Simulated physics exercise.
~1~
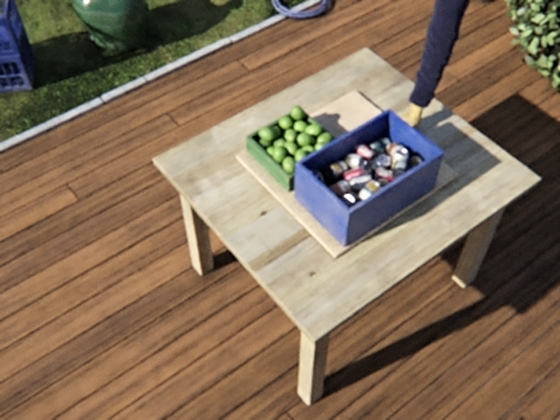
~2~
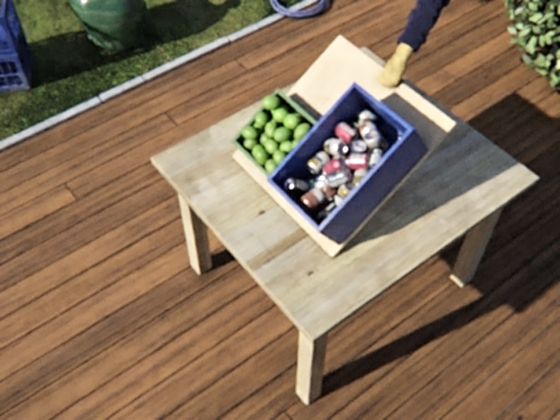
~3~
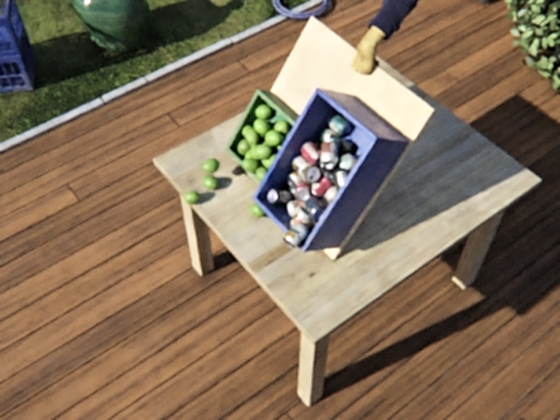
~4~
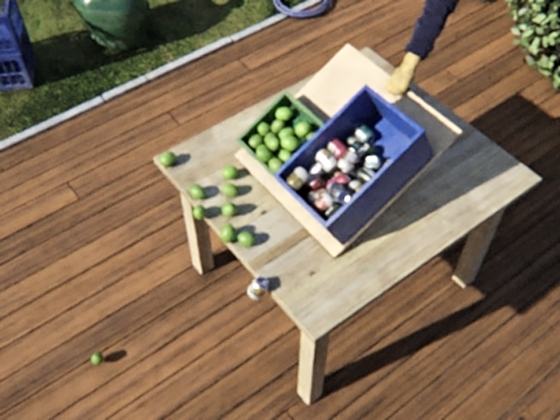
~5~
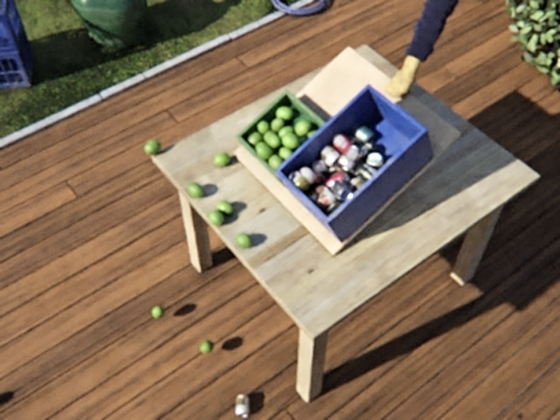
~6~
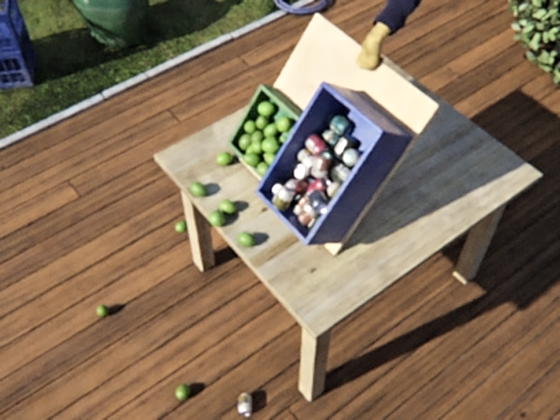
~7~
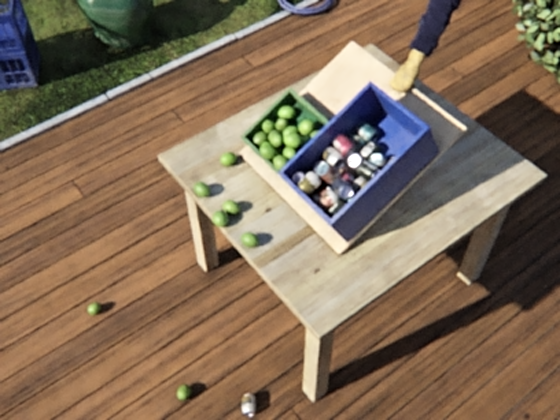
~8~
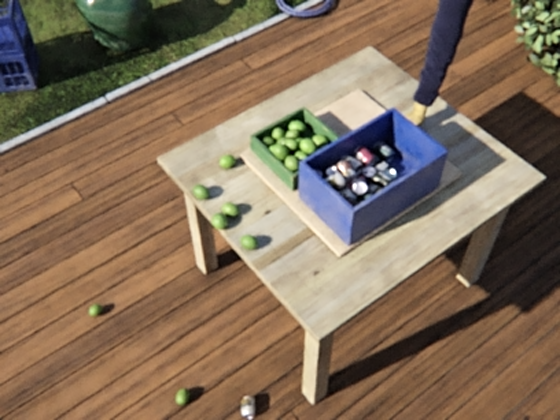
At the start, a blue tub of mini cans and a green tub of limes sit side by side on a board on a wooden table, with a gloved hand at the board's far edge. The hand lifts the board so both tubs tilt steeply to the left, and limes begin tumbling onto the tabletop. As the board is partly lowered, limes and a single can drop off the table onto the deck. The hand raises the board steeply again, but the remaining contents stay put. Finally it lowers the board flat, leaving scattered limes and one can outside the tubs.
